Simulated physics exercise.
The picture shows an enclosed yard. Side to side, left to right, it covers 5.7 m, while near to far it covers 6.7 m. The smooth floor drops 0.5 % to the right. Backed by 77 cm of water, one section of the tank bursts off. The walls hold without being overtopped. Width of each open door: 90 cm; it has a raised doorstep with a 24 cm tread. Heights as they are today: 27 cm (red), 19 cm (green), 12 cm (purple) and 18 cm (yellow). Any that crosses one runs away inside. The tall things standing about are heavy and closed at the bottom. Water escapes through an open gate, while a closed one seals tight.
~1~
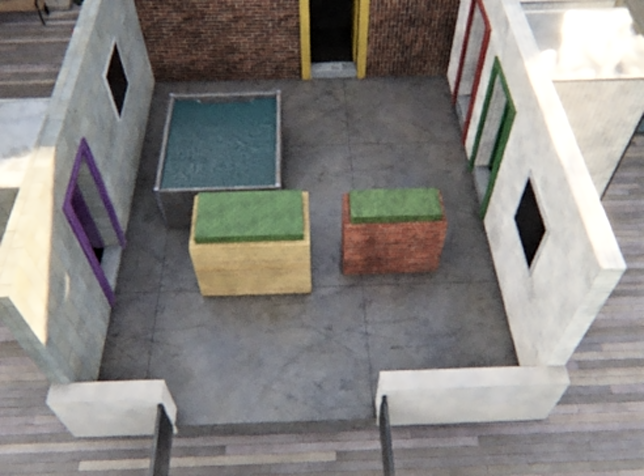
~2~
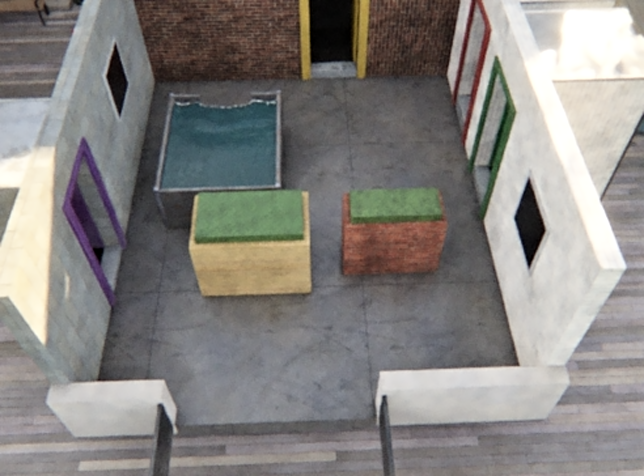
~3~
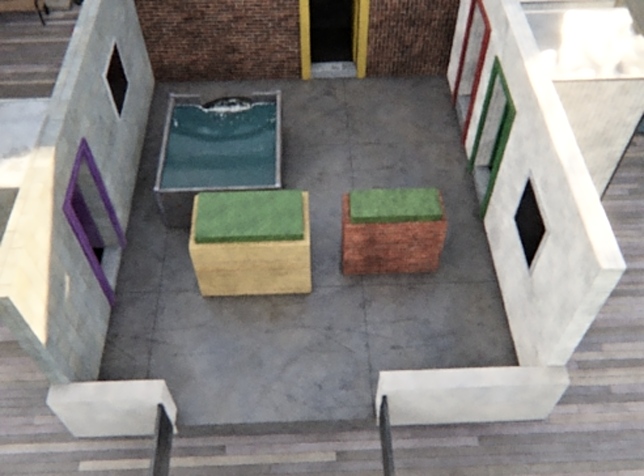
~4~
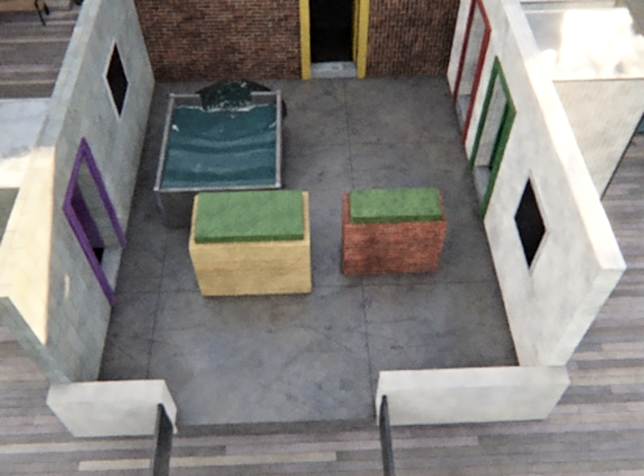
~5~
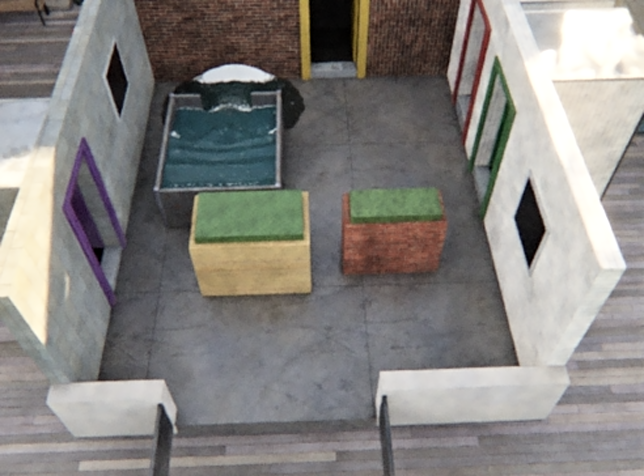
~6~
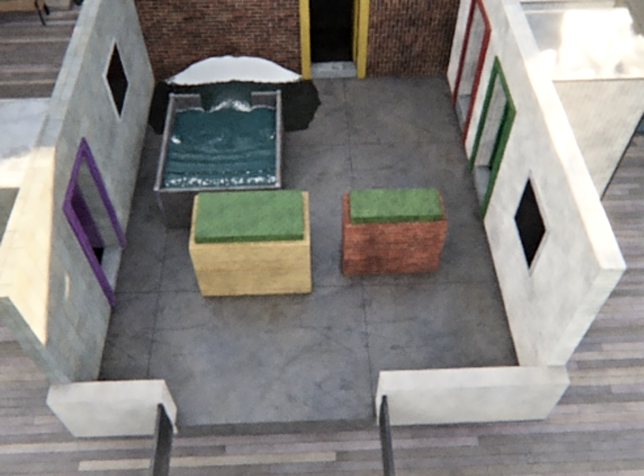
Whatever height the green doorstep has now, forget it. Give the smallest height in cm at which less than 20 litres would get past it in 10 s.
Close to 5 cm is just enough.
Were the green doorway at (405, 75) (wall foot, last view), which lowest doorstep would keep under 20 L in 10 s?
Roughly 12.0 cm, give or take.
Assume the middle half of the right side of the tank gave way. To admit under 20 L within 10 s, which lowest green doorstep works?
Some 27 centimetres.
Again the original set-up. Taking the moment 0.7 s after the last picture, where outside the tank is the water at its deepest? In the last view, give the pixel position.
Check close to (156, 83).
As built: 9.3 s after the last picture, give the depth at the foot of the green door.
Depth: Near 5.5 cm.
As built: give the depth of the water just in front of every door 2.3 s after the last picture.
Lab note, cm: Red 22; green 5; purple 9; yellow 11.
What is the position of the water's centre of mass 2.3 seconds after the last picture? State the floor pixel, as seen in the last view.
Near (249, 144).
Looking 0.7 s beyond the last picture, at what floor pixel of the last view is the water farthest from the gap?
Front tip: Approx. (406, 76) px.
Then, 0.7 s after the last picture water covers 15 % of the floor, deepest (56 cm) near (156, 83); it has not reached the green door.
Then, 2.3 s after the last picture water covers 45 % of the floor, deepest (32 cm) near (165, 82); 5 cm at the green door, 0 litres in over its 19 cm doorstep.
Then, 9.3 s after the last picture water covers 100 % of the floor, deepest (14 cm) near (516, 382); 6 cm at the green door, 0 litres in over its 19 cm doorstep.
At the green door as built, the water peaked near 9 cm, 4.9 s after the last picture.
With a doorstep of 4.5 cm, 26 litres would have come in within the 10 s; with 5.5 cm, 15 litres. So under 20 litres takes about 5 cm.
